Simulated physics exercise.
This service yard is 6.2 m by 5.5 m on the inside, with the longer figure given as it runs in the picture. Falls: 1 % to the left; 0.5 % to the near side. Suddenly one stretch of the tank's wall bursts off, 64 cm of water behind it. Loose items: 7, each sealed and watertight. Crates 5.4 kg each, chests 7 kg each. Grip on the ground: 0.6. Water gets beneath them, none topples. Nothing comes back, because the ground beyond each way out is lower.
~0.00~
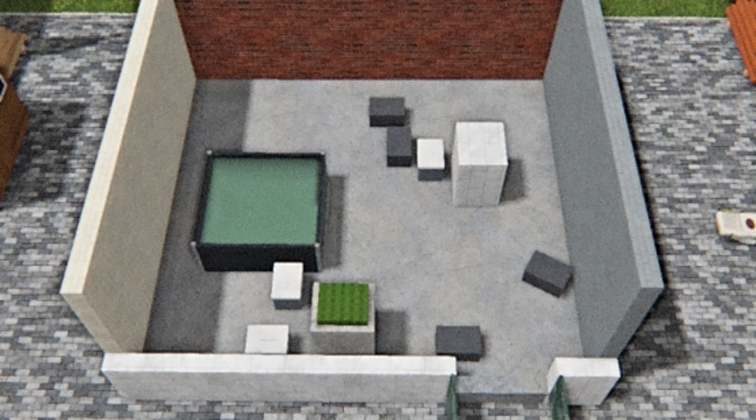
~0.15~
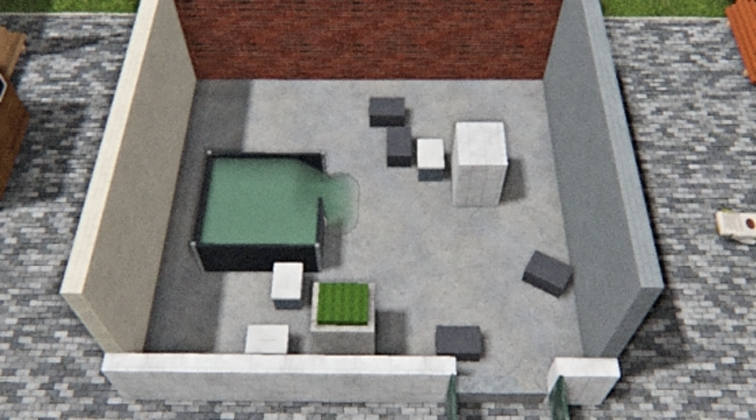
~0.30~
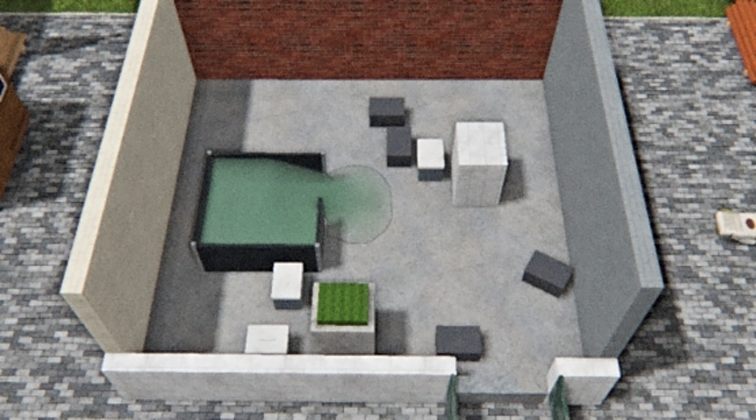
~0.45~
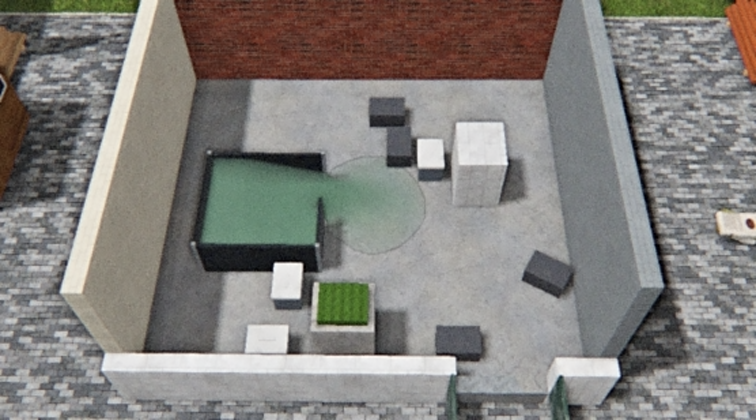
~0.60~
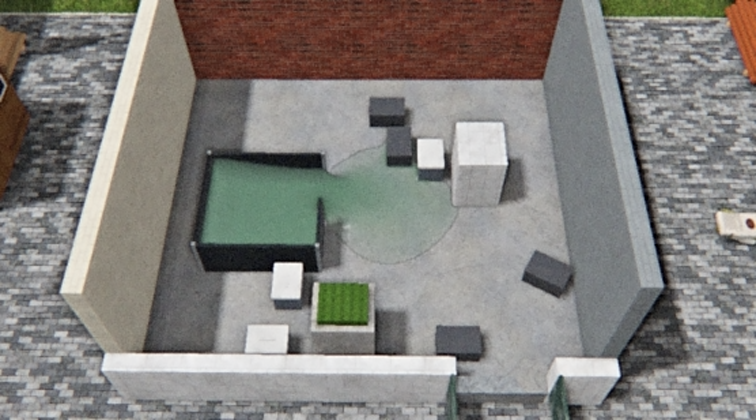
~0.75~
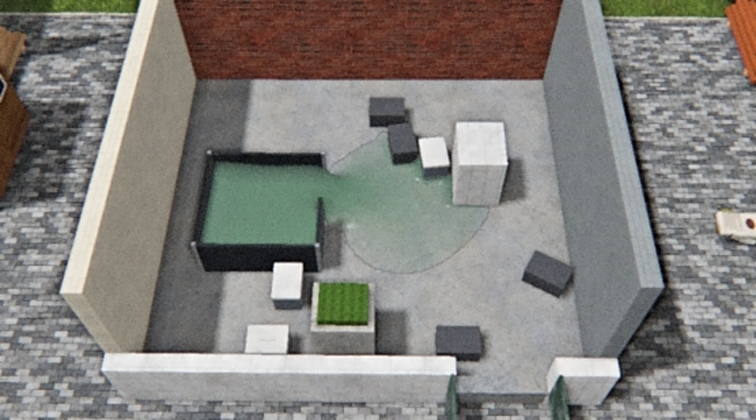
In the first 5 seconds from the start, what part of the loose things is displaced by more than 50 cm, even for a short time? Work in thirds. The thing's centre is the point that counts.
The share is at least two thirds.
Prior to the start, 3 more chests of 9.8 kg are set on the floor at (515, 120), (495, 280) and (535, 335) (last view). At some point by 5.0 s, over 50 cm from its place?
Respectively: Tops it; tops it; tops it.
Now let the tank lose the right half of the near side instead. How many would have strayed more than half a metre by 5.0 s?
The answer then is 4.
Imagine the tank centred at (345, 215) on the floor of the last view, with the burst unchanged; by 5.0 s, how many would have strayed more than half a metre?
That would give 4.
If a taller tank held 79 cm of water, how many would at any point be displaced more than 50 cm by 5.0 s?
The answer would then be 5.
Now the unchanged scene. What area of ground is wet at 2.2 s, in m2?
My estimate is roughly 18 m2.
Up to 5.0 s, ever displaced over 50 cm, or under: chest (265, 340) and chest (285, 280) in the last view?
Well, one then the other: A smaller shift, then a smaller shift.
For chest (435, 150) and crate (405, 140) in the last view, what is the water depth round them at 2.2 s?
Some 5 cm at the first, some 12 cm at the second.
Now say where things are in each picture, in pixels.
In the first frame, a crate at (399, 141), on the bottom; a chest at (431, 153), on the bottom; 2.7 m2 under water; 0 of 7 have shifted.
In the second frame, a crate at (399, 141), on the bottom; a chest at (431, 153) rests on the ground; 3.3 m2 under water; 0 of 7 have shifted.
In the third frame, a crate at (399, 141) rests on the ground; a chest at (431, 153), on the bottom; water covers 4.0 m2; 0 of 7 have shifted.
In the fourth frame, a crate at (399, 141), on the bottom; a chest at (431, 153) rests on the ground; 4.9 m2 under water; 0 of 7 have shifted.
In the fifth frame, a crate at (399, 141), on the bottom; a chest at (431, 153) rests on the ground; 5.9 m2 under water; 0 of 7 have shifted.
In the sixth frame, a crate at (403, 138), on the bottom, 7 cm from its start; a chest at (434, 151) rests on the ground, 6 cm from its start; water covers 6.8 m2; 2 of 7 have shifted.
After 1.1 s 0 of 7 are over 50 cm from their spots; 1 afloat.
After 2.2 s 4 of 7 are over 50 cm from their spots; 3 afloat.
After 3.5 s 4 of 7 are over 50 cm from their spots; 3 afloat.
After 5.0 s 5 of 7 are over 50 cm from their spots, and 5 have been at some point; 3 afloat.
